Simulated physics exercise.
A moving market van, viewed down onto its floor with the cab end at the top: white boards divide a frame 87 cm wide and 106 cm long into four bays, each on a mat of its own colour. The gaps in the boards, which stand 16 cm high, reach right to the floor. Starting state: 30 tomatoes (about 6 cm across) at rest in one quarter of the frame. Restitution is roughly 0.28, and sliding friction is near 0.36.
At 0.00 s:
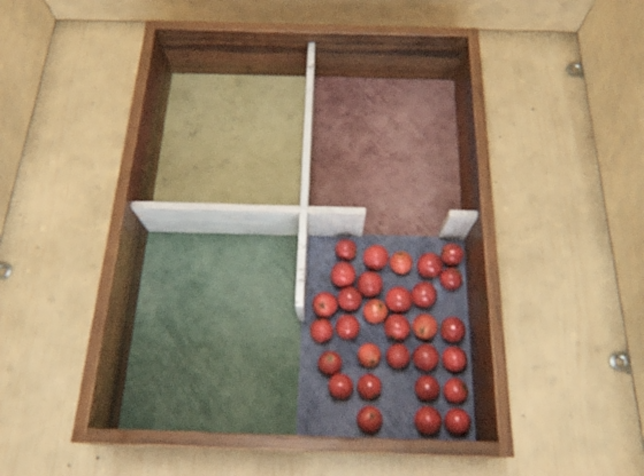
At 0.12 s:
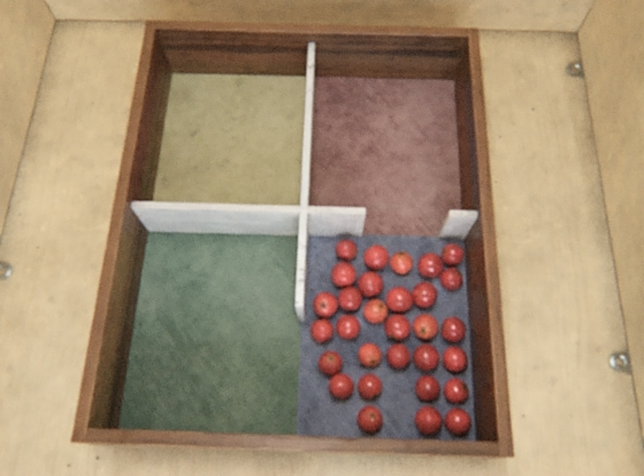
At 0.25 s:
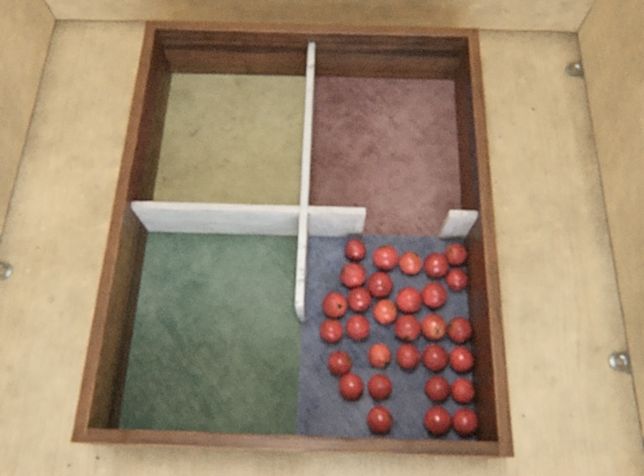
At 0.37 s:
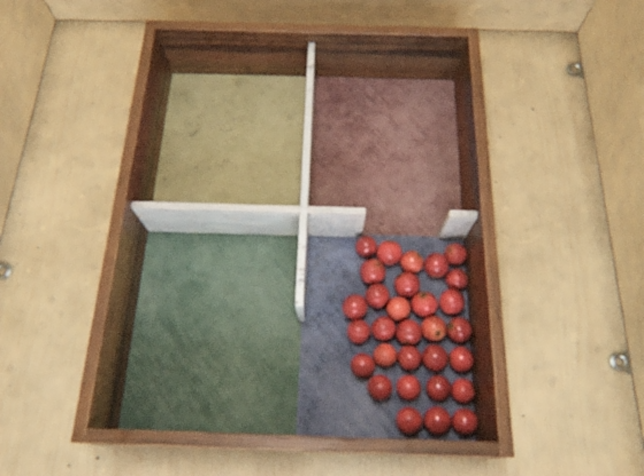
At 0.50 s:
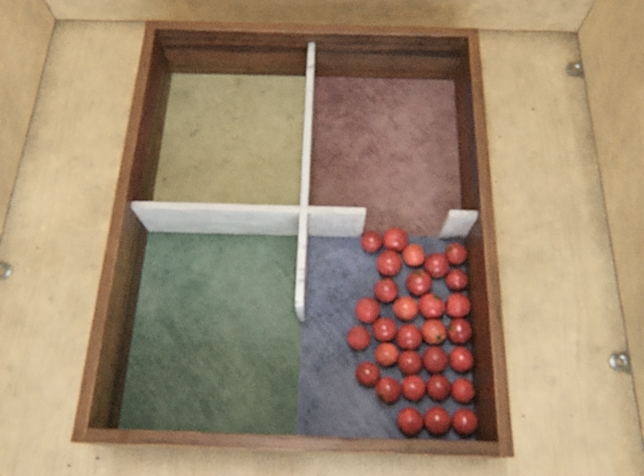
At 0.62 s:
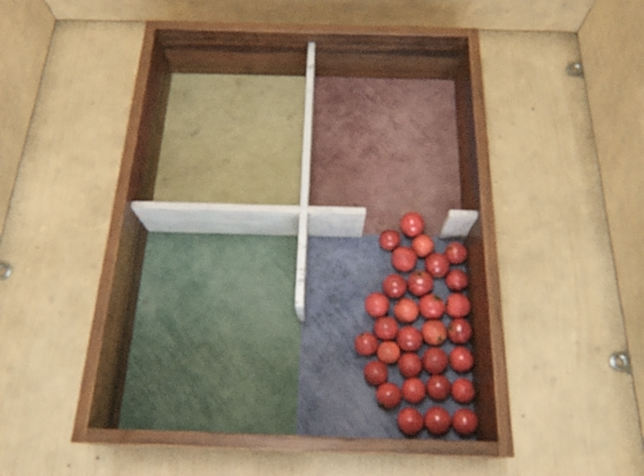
Wooden frame with four coloured bays, red tomatoes rolling right across the blue mat and bunching up, one edging onto the red.
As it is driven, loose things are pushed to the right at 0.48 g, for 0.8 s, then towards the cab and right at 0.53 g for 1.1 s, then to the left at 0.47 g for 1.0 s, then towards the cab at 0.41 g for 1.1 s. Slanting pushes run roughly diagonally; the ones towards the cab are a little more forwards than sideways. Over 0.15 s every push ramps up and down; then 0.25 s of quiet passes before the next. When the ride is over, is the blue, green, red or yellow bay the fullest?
The fullest is the red bay.
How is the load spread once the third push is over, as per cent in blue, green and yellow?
Reading then: Blue 10 %, green 10 %, yellow 0 %.
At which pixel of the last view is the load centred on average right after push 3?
I'd put the average somewhere around (327, 172) in the last picture.
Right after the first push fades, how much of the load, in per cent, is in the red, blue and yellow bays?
After that push: Red 10, blue 90 and yellow 0 percent.
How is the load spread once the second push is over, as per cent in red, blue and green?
Red 70, blue 30, green 0 %.
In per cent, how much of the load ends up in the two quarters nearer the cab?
Near enough 80 per cent, I'd say.
After push 1 (1.04 s), 2 in the red bay and 28 in the blue bay.
After push 2 (2.39 s), 21 in the red bay and 9 in the blue bay.
After push 3 (3.64 s), 22 in the red bay, 4 in the blue bay and 4 in the green bay.
After push 4 (4.99 s), 23 in the red bay, 3 in the blue bay and 4 in the green bay.
Final count (at 5.52 s), 23 in the red bay, 3 in the blue bay and 4 in the green bay.
